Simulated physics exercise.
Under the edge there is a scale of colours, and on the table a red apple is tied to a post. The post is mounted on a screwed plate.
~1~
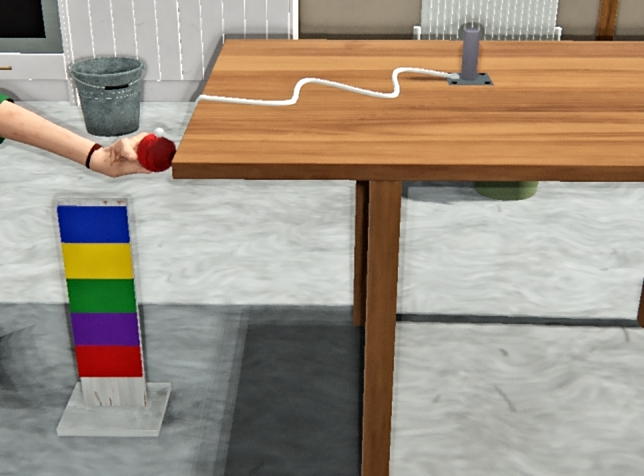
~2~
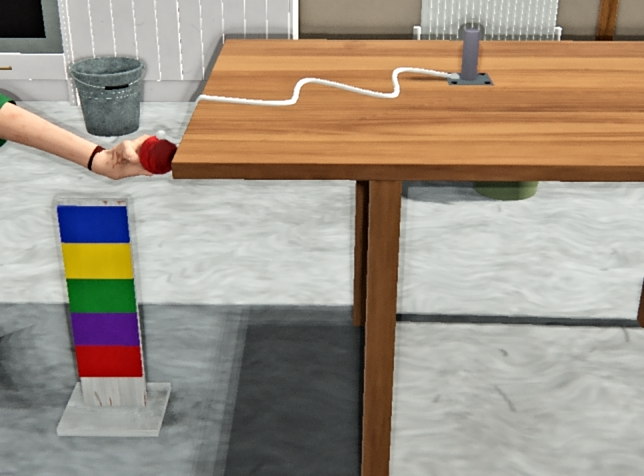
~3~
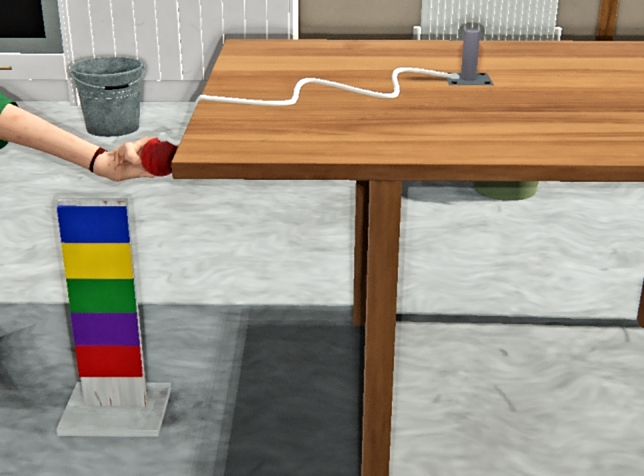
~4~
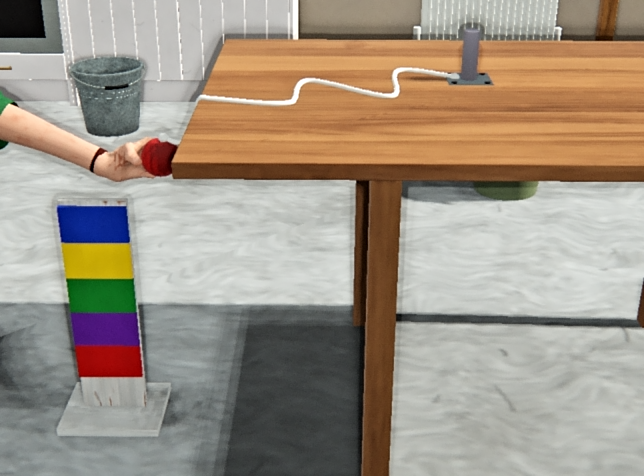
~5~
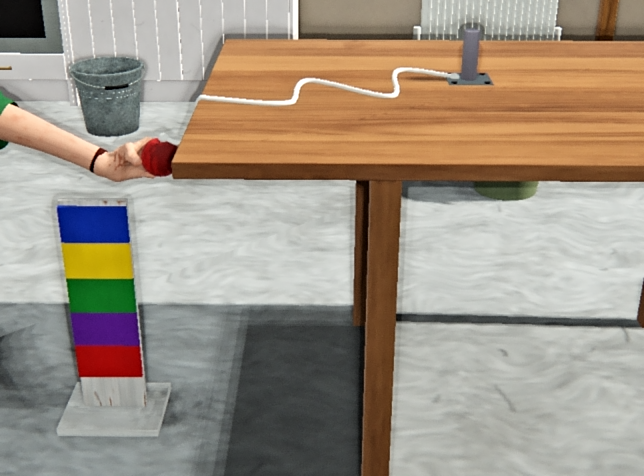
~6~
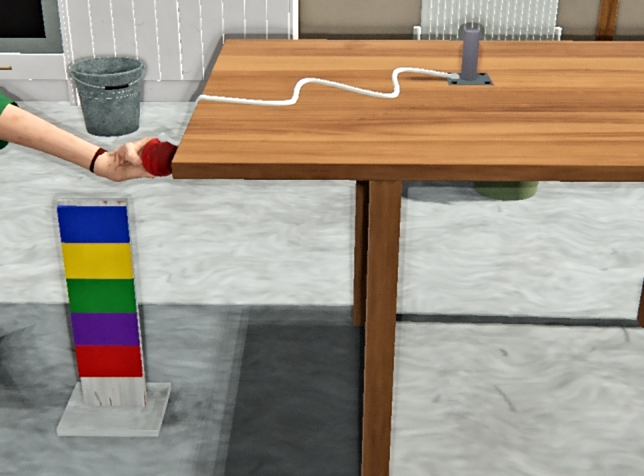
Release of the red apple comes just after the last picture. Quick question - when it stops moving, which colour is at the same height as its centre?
I would say purple.
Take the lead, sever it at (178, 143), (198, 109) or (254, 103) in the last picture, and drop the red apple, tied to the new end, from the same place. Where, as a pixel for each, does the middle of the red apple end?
I'd put it around (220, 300) for the first cut, (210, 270) for the second and (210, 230) for the third.
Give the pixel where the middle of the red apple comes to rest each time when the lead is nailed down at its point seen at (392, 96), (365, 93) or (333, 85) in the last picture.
Approximately at (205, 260), at (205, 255) and at (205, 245), in that order.
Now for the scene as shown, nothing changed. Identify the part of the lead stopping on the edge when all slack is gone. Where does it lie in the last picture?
The point at (306, 81).
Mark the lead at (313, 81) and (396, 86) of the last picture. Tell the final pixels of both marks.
The first moves to (205, 92), the second to (338, 84).
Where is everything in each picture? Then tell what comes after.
Red apple (157, 153); blue (93, 226); yellow (97, 262); green (101, 297); purple (105, 330); red (109, 362), in the first frame.
Red apple (158, 155); lead through (415, 71) (397, 89) (338, 86) (295, 95) (228, 100), in the second frame.
Red apple (160, 157), in the third frame.
Red apple (161, 157); lead through (415, 71) (397, 89) (338, 86) (295, 95) (228, 100), in the fourth frame.
Red apple (161, 157), in the fifth frame.
Red apple (161, 157); lead through (415, 71) (397, 89) (338, 86) (295, 95) (228, 100), in the sixth frame.
Early on, apple near (213, 320); level with purple.
Midway, apple near (214, 323); level with purple.
Finally, apple near (219, 325); level with purple. The lead holds its middle at purple.
